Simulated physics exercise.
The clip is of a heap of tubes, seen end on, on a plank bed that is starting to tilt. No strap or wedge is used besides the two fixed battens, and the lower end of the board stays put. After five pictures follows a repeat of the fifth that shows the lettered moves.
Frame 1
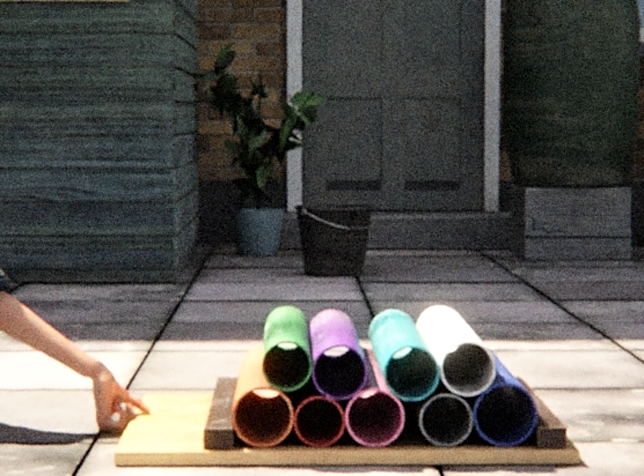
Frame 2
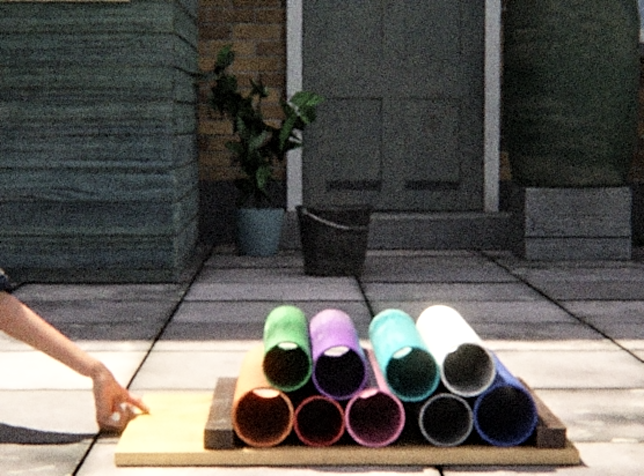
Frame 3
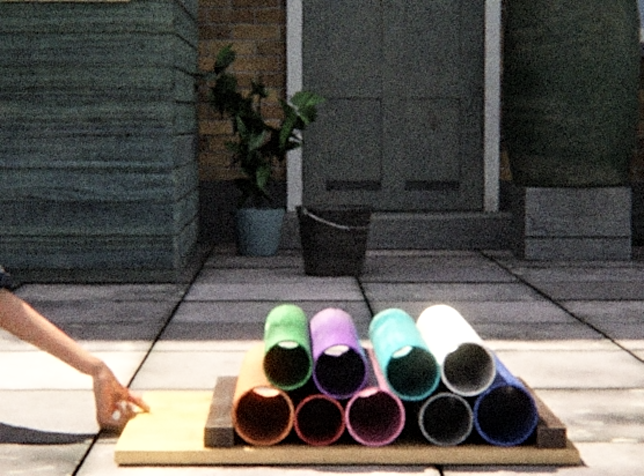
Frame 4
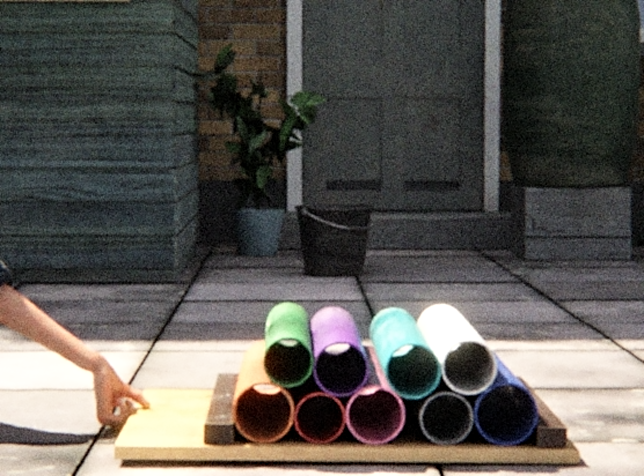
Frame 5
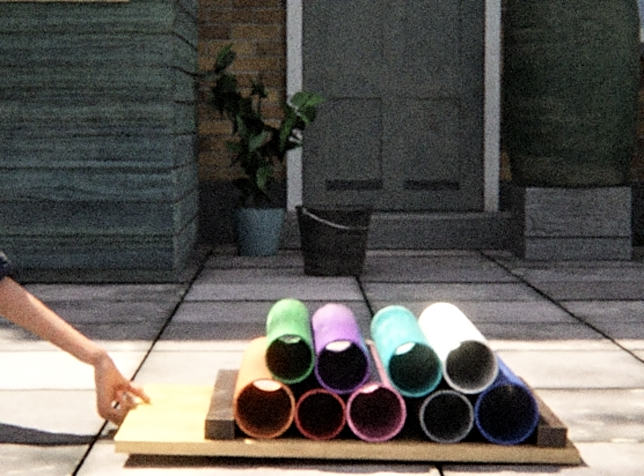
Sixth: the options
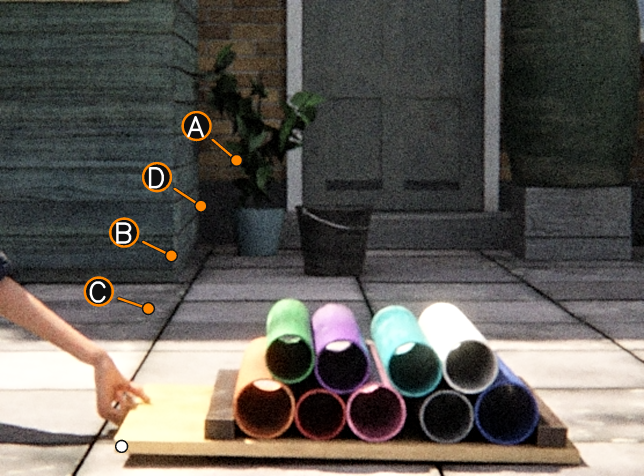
A stack of colourful tubes shifts very slightly as a hand lifts the board's left end.
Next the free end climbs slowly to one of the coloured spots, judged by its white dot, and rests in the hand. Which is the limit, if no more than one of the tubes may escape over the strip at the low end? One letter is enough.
Up to C.
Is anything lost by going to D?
Yes, at D.
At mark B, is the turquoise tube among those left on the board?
No.
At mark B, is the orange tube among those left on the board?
Yes.
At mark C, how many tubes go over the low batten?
At C the number is none.
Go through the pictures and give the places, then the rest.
In the first frame, green tube (287, 366); white tube (468, 368); board (342, 416).
In the second frame, board (342, 416); orange tube (263, 416).
In the third frame, board (342, 415); orange tube (263, 415); green tube (287, 364); turquoise tube (412, 372).
In the fourth frame, board (342, 413); orange tube (263, 412); red tube (320, 418); grey tube (447, 419).
In the fifth frame, board (342, 411); orange tube (264, 408); red tube (321, 415).
On the marked copy, A at (236, 160); B at (171, 256); C at (149, 308); D at (201, 206); the white dot at (122, 446).
With C. Early on, board at 14°.
Further on, board at 19°.
At the end, board at 19°, none over the low batten.
As for the rest, A four over the low batten (purple, turquoise, green, white); B four over the low batten (purple, turquoise, green, white); D four over the low batten (purple, turquoise, green, white).
